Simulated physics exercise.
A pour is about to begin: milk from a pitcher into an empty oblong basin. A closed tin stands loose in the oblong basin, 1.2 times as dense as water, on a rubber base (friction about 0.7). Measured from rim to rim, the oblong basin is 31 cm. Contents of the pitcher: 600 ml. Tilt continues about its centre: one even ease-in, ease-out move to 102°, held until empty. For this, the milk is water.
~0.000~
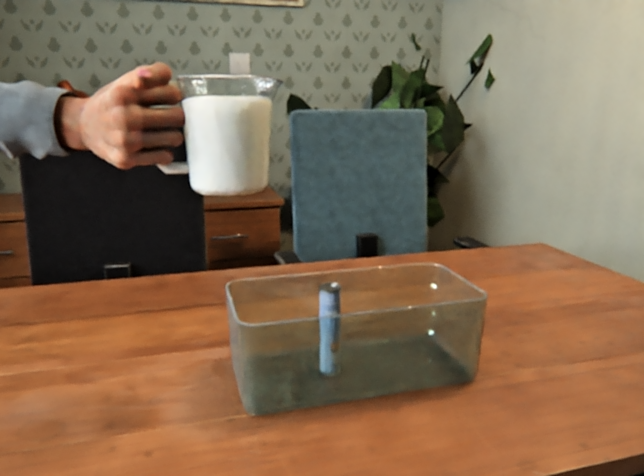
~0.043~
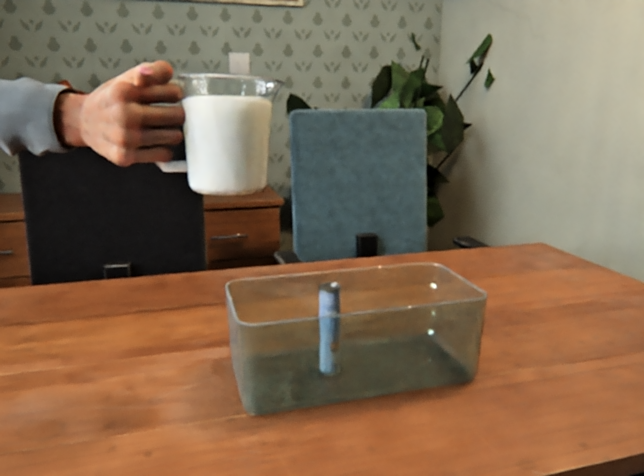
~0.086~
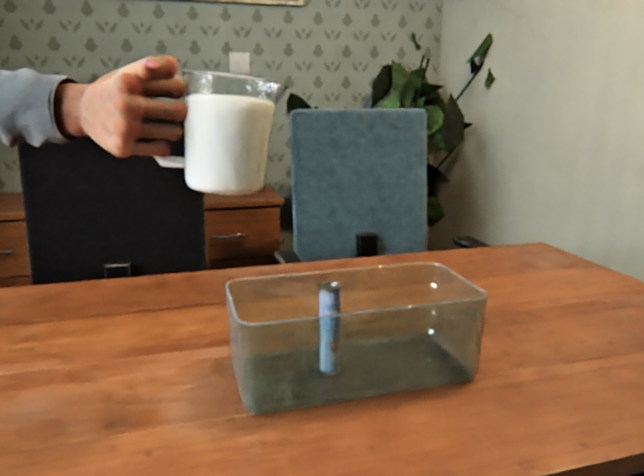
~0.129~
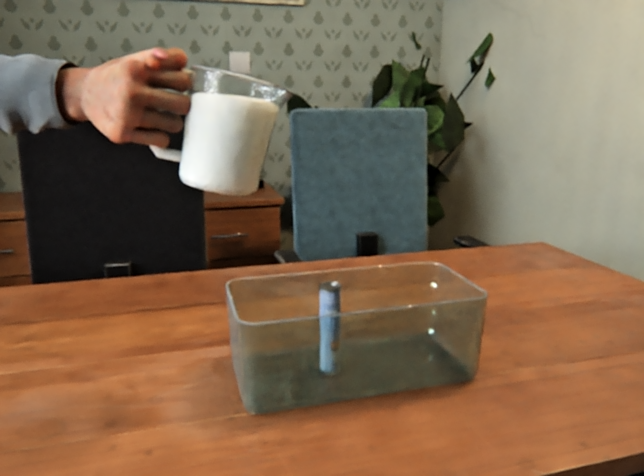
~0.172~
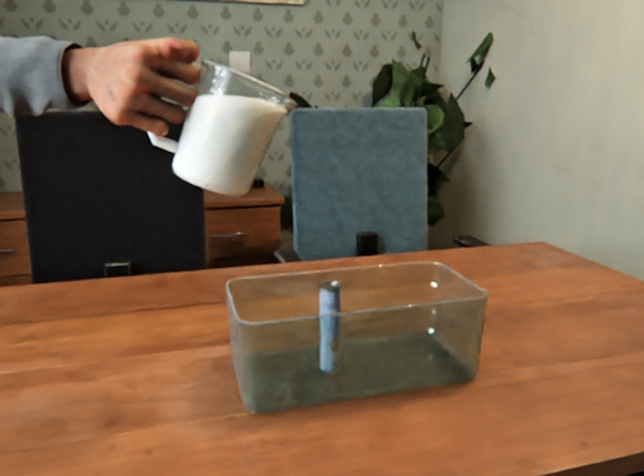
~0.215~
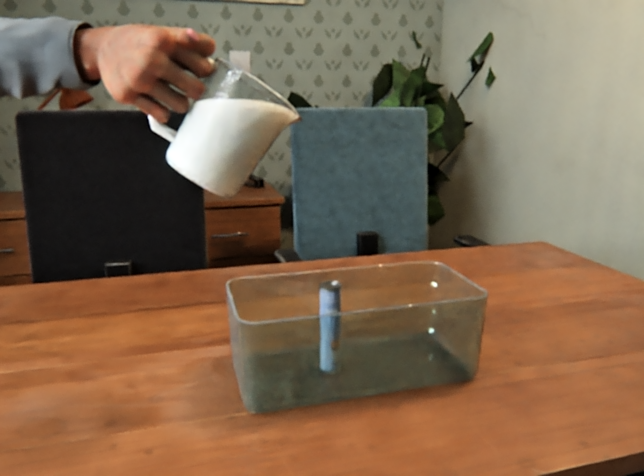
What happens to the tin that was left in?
It stays on its base.
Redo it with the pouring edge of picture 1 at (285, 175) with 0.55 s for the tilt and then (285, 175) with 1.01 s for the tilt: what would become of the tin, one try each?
Run one: It tumbles. Run two: It tumbles.
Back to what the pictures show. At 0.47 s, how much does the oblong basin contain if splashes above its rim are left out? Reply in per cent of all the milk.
Roughly 6 percent of it.
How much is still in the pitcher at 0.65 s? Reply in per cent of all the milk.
18 %.
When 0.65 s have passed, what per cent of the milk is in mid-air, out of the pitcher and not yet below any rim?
Something like 30 per cent is in the air then.
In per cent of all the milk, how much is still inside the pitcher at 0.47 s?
Still held: Roughly 60 % of the total.
By 0.47 s the tilt is 96° and 59 per cent is still to pour; the tin stands where it began.
By 0.65 s the tilt is 102° and 18 per cent is still to pour; the tin stands where it began.
By 0.84 s the tilt is 102° and 4 per cent is still to pour; the tin stands where it began.
By 1.05 s the tilt is 102° and 0 per cent is still to pour; the tin stands where it began.
At rest the tin stands where it began.
